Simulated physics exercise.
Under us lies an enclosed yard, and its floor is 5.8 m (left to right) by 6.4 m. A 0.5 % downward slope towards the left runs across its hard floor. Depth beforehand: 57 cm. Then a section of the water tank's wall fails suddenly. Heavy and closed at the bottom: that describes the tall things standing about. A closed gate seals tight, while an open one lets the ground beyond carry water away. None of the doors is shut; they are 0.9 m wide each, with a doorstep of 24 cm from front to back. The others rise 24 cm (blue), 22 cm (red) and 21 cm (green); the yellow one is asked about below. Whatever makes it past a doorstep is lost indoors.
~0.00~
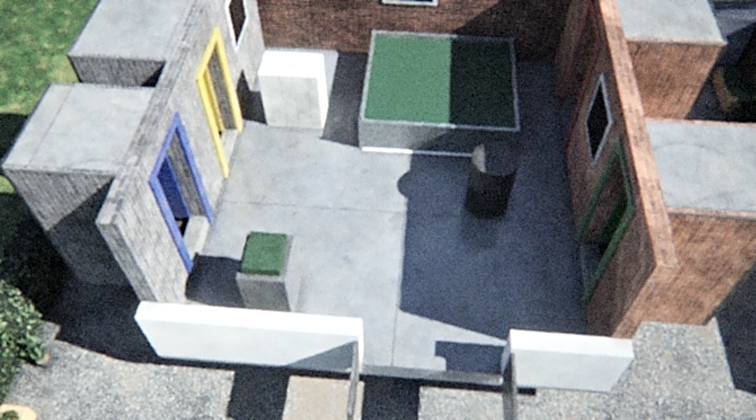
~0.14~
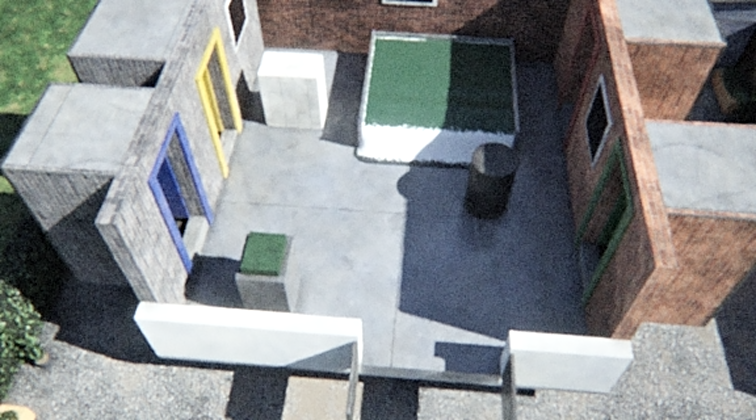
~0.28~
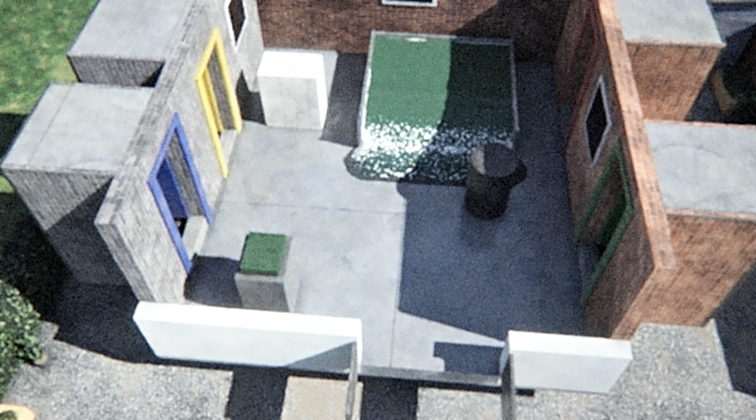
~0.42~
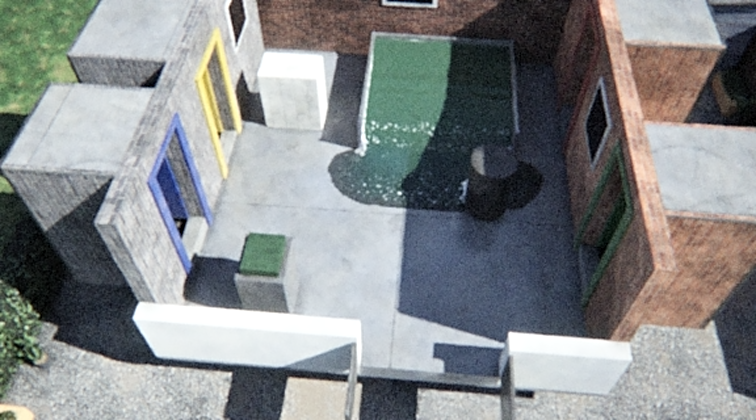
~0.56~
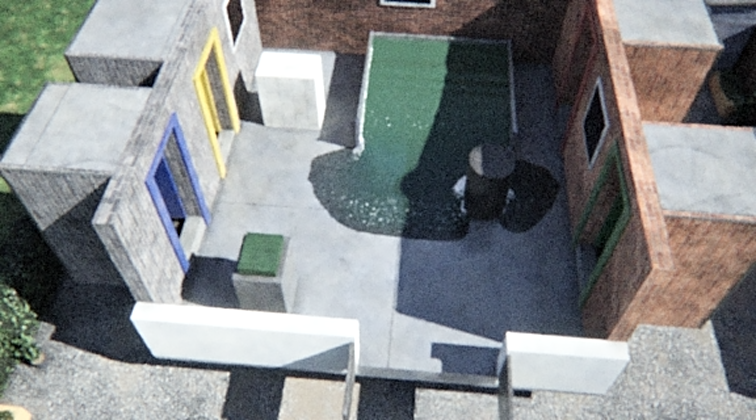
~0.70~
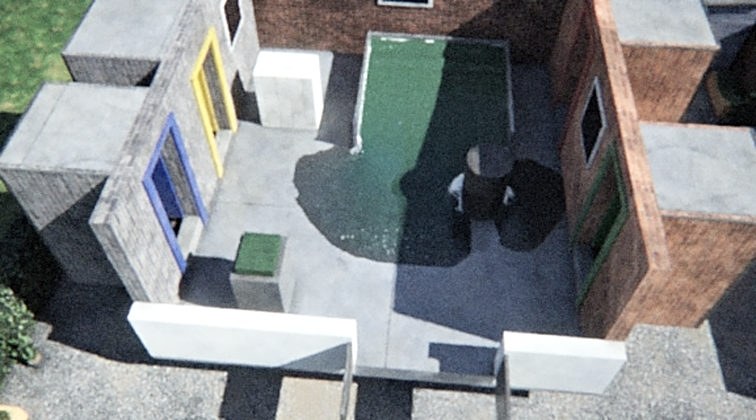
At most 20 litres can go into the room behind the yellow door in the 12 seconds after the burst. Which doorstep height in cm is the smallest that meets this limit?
A height of roughly 7 cm.
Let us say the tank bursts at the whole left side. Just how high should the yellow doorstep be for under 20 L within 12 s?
Estimate: Near 16 cm.
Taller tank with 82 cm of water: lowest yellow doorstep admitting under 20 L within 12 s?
It would take a step of about 11.0 cm.
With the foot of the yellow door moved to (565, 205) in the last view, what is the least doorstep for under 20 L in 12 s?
Minimum: About 19 cm.
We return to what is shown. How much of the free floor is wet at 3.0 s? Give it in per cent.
Approximately 70 % of it.
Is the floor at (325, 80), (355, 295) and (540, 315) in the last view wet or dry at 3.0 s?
In the order asked: Untouched, soaked, soaked.
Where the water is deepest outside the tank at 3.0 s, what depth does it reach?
Max depth: Near 34 cm.
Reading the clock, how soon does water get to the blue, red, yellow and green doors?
Arrives: Blue 2.2 s / red 2.2 s / yellow 4.0 s / green 1.1 s.
After 1.4 s water covers 45 % of the floor, deepest (38 cm) near (476, 180); it has not reached the yellow door.
After 3.0 s water covers 70 % of the floor, deepest (34 cm) near (183, 334); it has not reached the yellow door.
After 12.0 s water covers 100 % of the floor, deepest (14 cm) near (259, 50); 8 cm at the yellow door, 10 litres in over its 8 cm doorstep.
At the yellow door as built, the water arrived by 4.0 s and peaked near 11 cm at 9.8 s.
Run again over the same 12 s with other heights there, 35 litres in over 6 cm, 10 litres over 8 cm. The limit of 20 litres is kept from about 7 cm up.
